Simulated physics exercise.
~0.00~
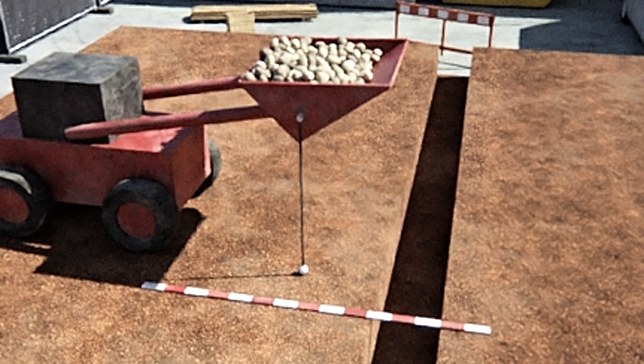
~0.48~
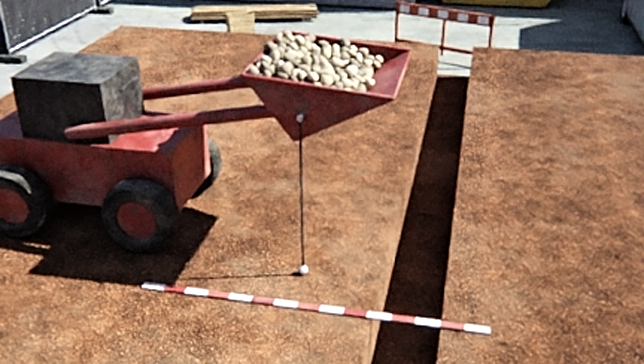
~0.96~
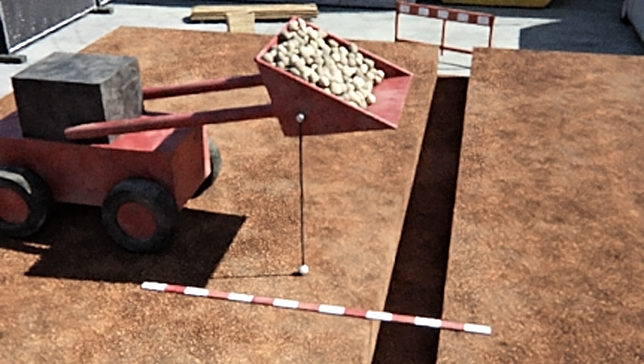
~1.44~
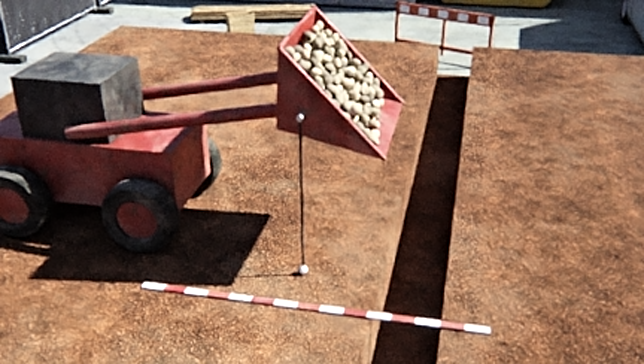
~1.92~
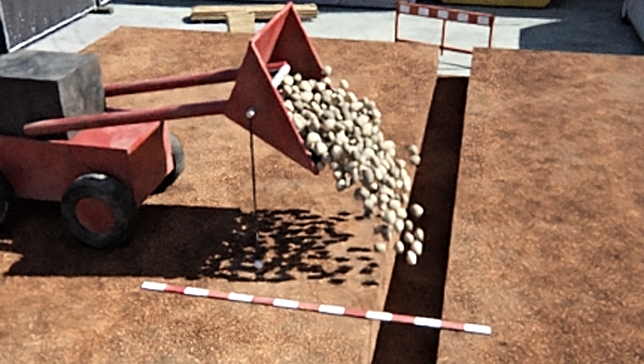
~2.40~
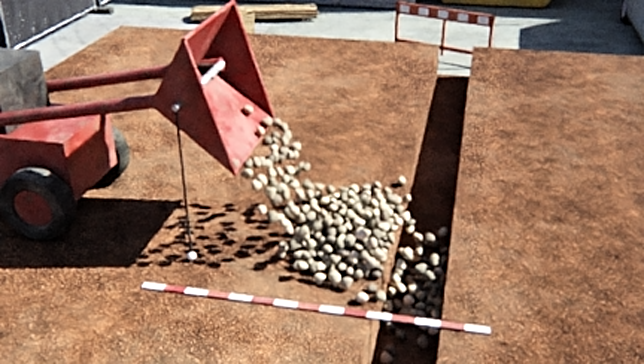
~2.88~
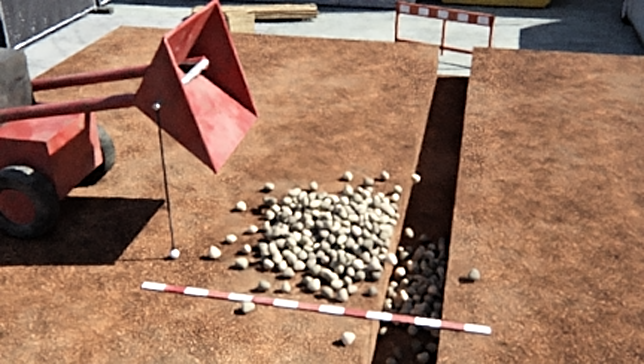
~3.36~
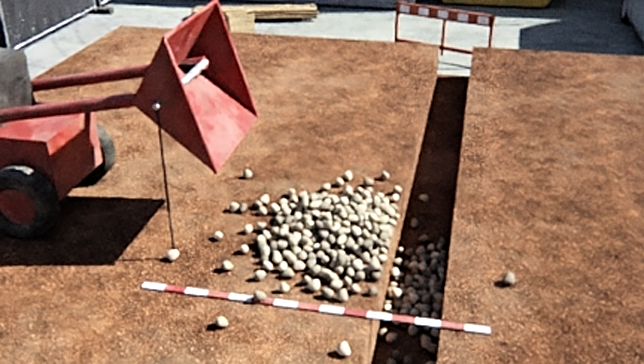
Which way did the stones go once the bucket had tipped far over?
The stones moved down, spilling out of the bucket toward the ground and the trench.
